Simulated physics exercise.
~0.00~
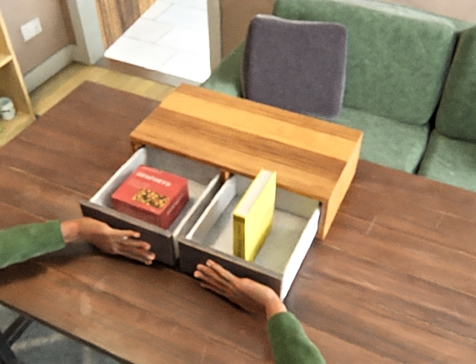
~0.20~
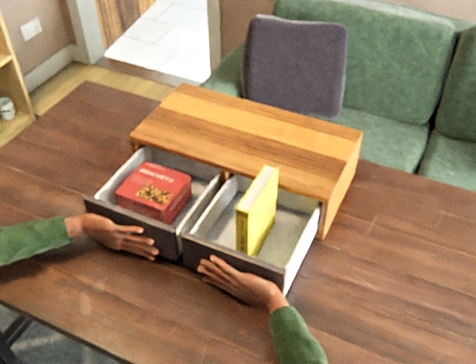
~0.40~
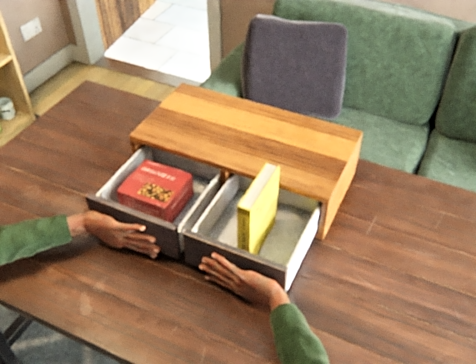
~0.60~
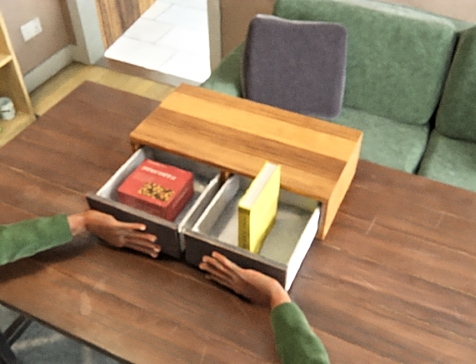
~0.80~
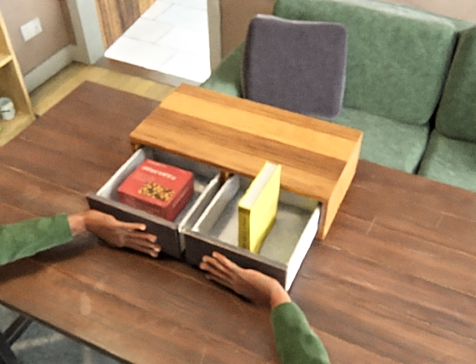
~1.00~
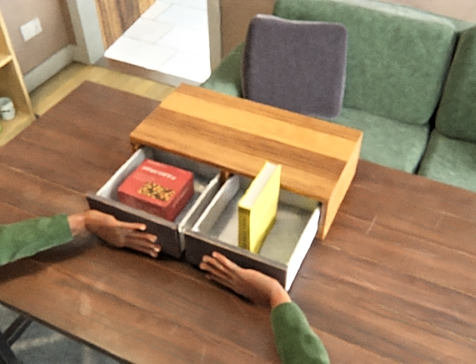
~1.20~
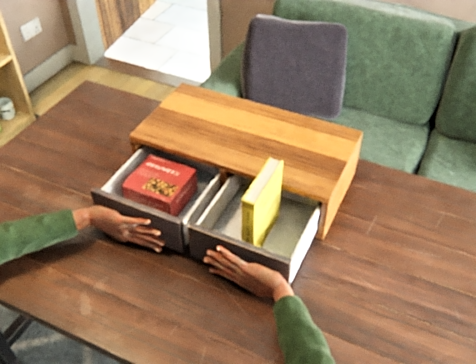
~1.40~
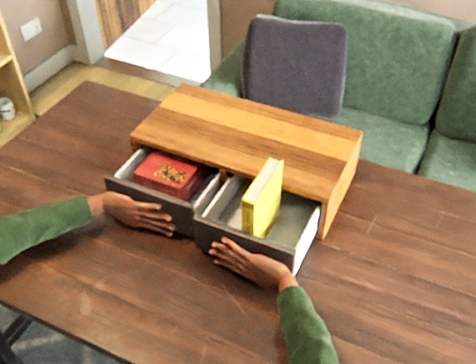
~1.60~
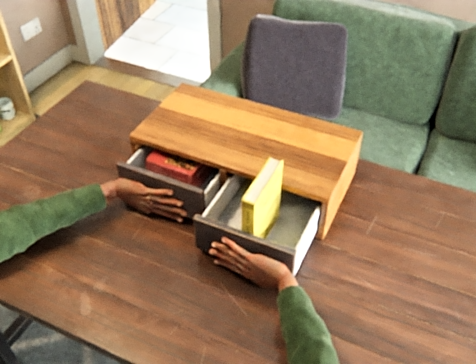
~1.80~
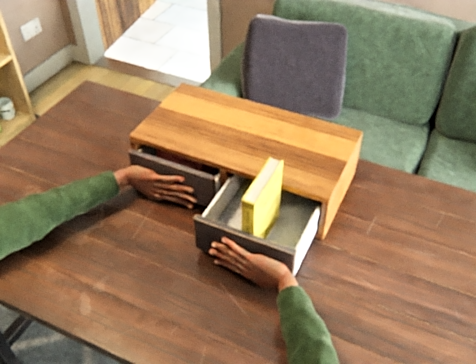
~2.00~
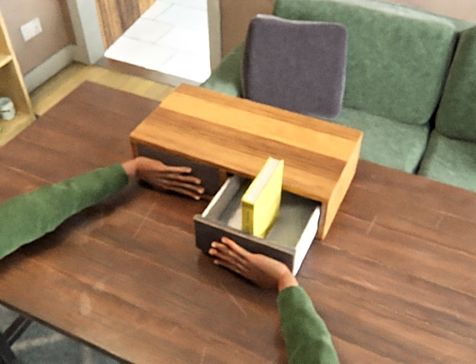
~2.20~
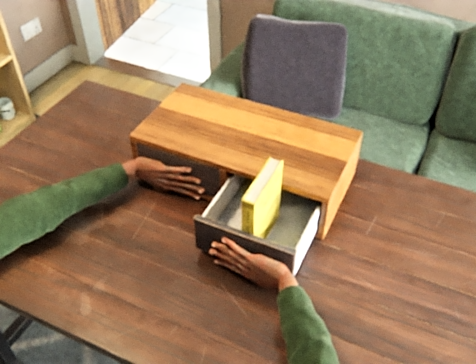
Two hands push both drawers; the left one shuts but the right stays open.
